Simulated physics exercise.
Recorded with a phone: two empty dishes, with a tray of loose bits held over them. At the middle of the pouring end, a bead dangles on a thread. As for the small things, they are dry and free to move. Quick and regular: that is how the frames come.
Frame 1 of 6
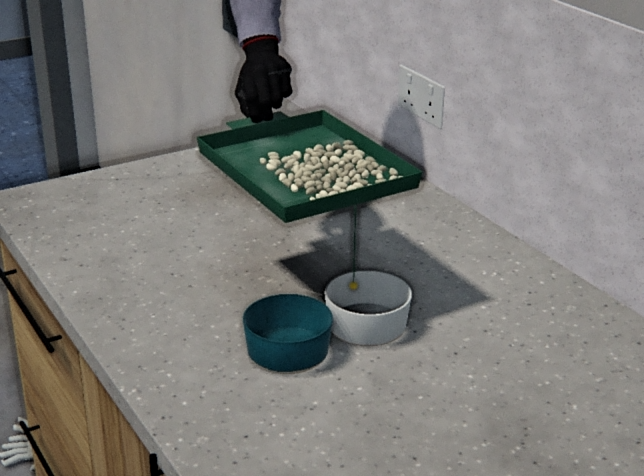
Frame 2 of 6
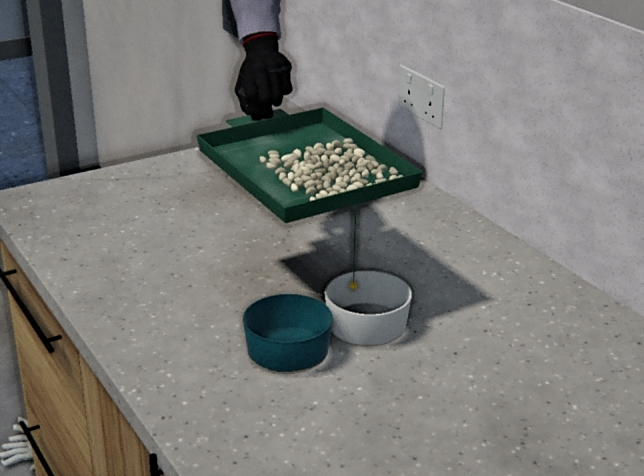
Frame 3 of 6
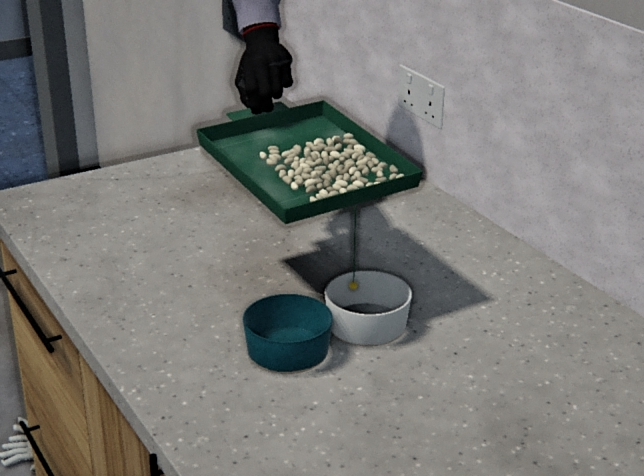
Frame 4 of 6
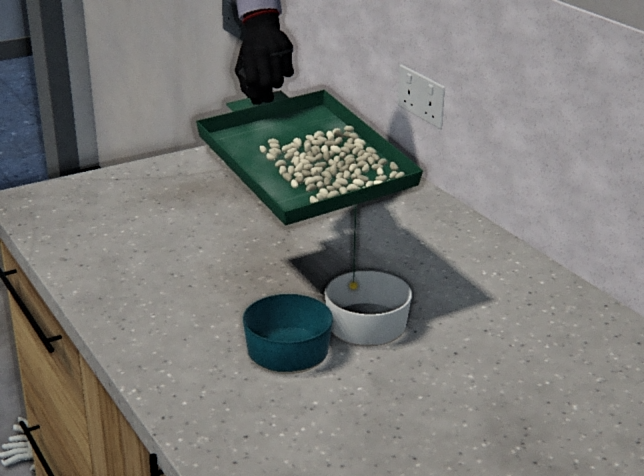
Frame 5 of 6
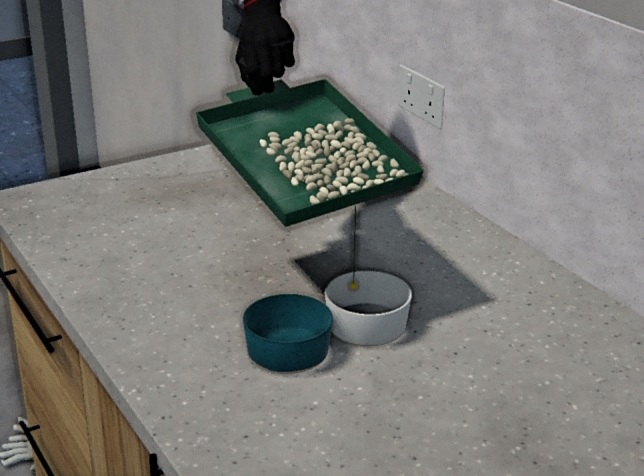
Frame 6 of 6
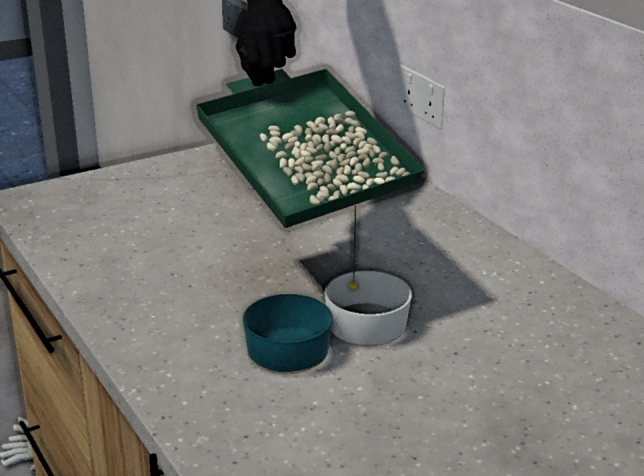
On a speckled grey countertop, a black-gloved hand holds a green tray of white beans above two empty dishes, one teal and one white, with a bead hanging on a thread. The hand slowly raises the back of the tray, and its pouring end slants gradually lower at the left corner.
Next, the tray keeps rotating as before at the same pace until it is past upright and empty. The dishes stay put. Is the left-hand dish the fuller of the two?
Yes.
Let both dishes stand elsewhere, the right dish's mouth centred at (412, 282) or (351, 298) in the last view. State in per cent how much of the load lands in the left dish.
About 30 per cent first, then about 20 per cent.
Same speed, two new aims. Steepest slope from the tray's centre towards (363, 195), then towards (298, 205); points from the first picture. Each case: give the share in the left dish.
For the first aim it is 0 in a hundred, for the second 70 in a hundred.
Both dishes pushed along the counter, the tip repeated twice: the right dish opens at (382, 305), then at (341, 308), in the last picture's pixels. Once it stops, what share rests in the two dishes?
Result, in turn: 70 %, 40 %.
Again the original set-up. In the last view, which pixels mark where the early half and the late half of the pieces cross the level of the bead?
About (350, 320), and after that about (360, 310).
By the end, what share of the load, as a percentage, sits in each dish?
The left dish gets close to 30 per cent and the right dish close to 0 per cent.
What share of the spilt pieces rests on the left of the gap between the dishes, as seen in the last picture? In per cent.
Reading: Around 10 %.
Just after the last frame, tray tipped steeply; every one on the tray.
A moment on, tray tipped right over; every one on the tray.
Further on, tray tipped past a quarter turn; roughly a quarter in the left dish; just a few in the right dish; roughly two thirds outside both.
When it is over, tray tipped past a quarter turn; roughly a quarter in the left dish; just a few in the right dish; roughly two thirds outside both.
